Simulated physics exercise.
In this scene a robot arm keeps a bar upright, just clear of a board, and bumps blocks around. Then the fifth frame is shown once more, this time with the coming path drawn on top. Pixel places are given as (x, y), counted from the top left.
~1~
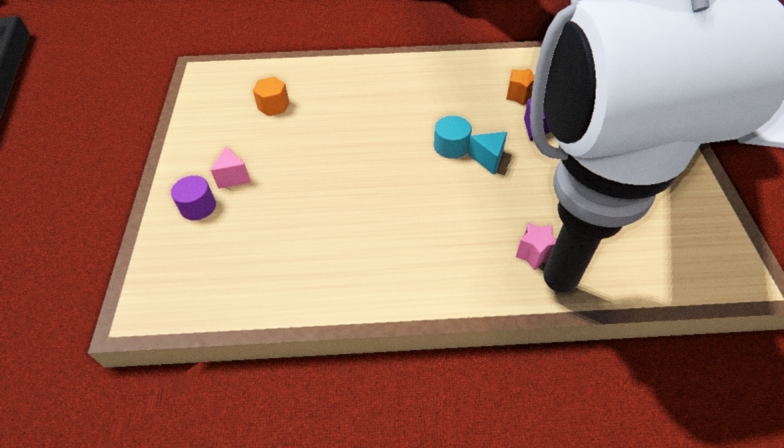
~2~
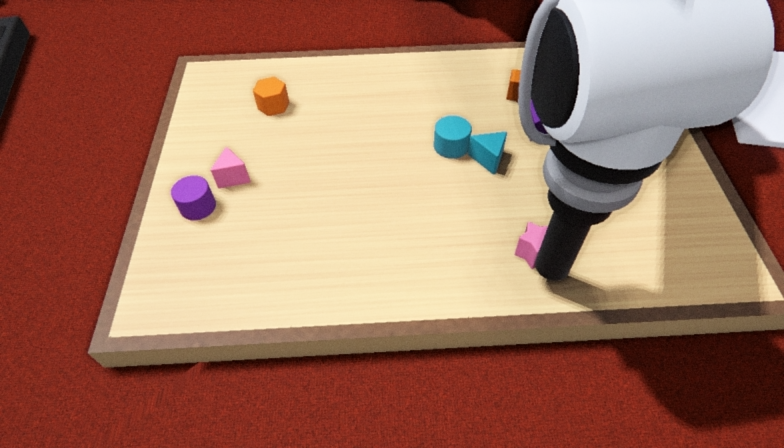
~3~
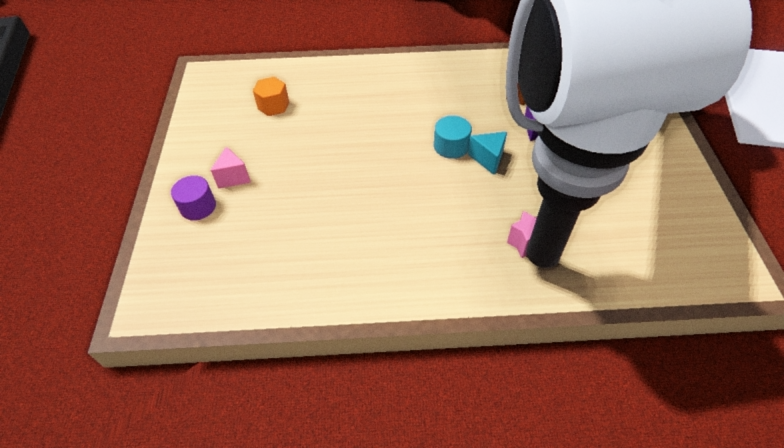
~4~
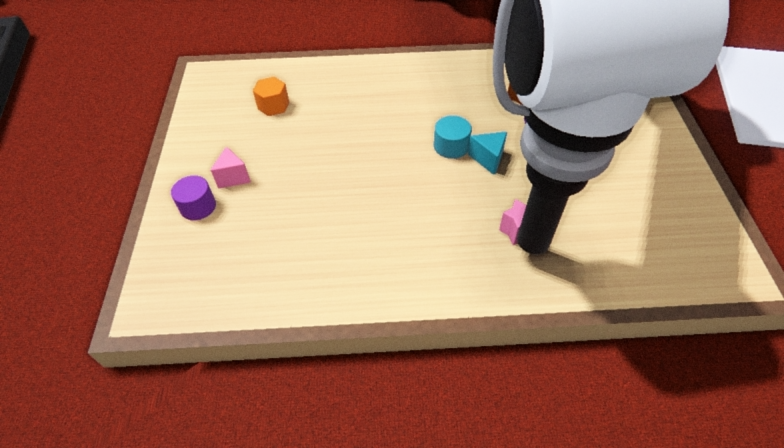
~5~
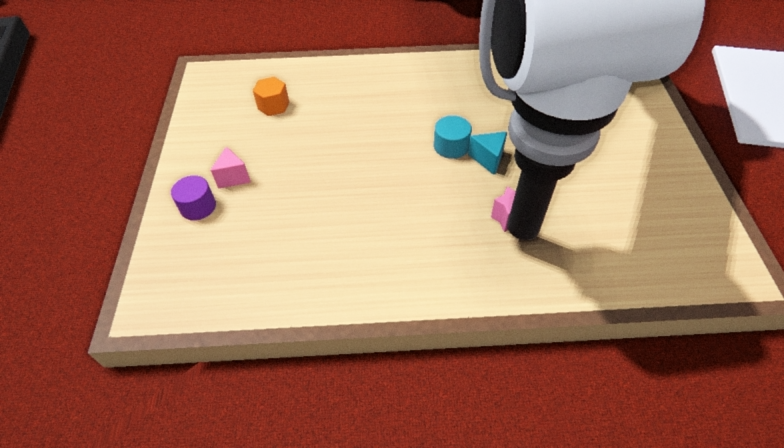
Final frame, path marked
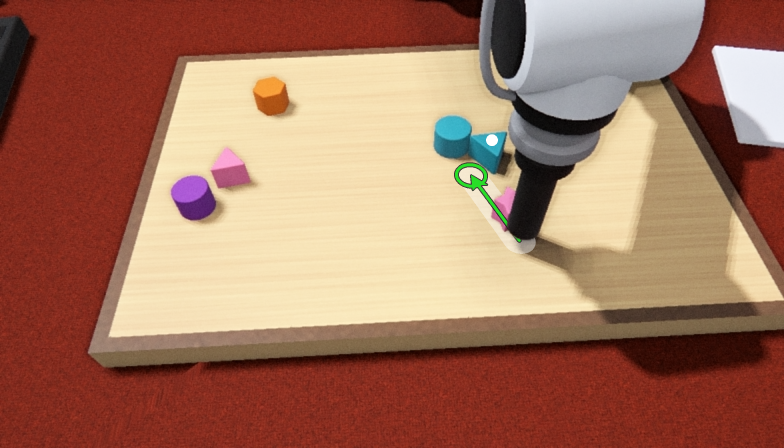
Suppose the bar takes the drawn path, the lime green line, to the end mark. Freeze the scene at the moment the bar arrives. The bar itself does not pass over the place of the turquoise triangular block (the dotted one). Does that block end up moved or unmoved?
At the end of the path, it will have moved.
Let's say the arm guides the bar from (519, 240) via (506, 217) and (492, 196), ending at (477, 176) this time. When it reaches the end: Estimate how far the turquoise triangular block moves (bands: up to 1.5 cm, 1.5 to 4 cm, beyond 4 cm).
The answer here is from 1.5 to 4 cm.
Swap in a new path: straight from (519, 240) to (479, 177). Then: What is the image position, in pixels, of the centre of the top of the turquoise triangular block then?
The middle of the upper face of the turquoise triangular block will lie at about (494, 123) in the picture.
Path on the board, straight from (519, 240) to (471, 175); the dot is on the turquoise triangular block.
On the path given first. One third of the way, bar (505, 205); pink star (499, 177).
Two thirds of the way, bar (488, 182); turquoise triangular block (493, 135), turned 15° anticlockwise; pink star (488, 155), turned 15° clockwise.
At the end, bar (473, 162); turquoise cylinder (450, 123); turquoise triangular block (495, 123); pink star (480, 138), turned 30° clockwise.
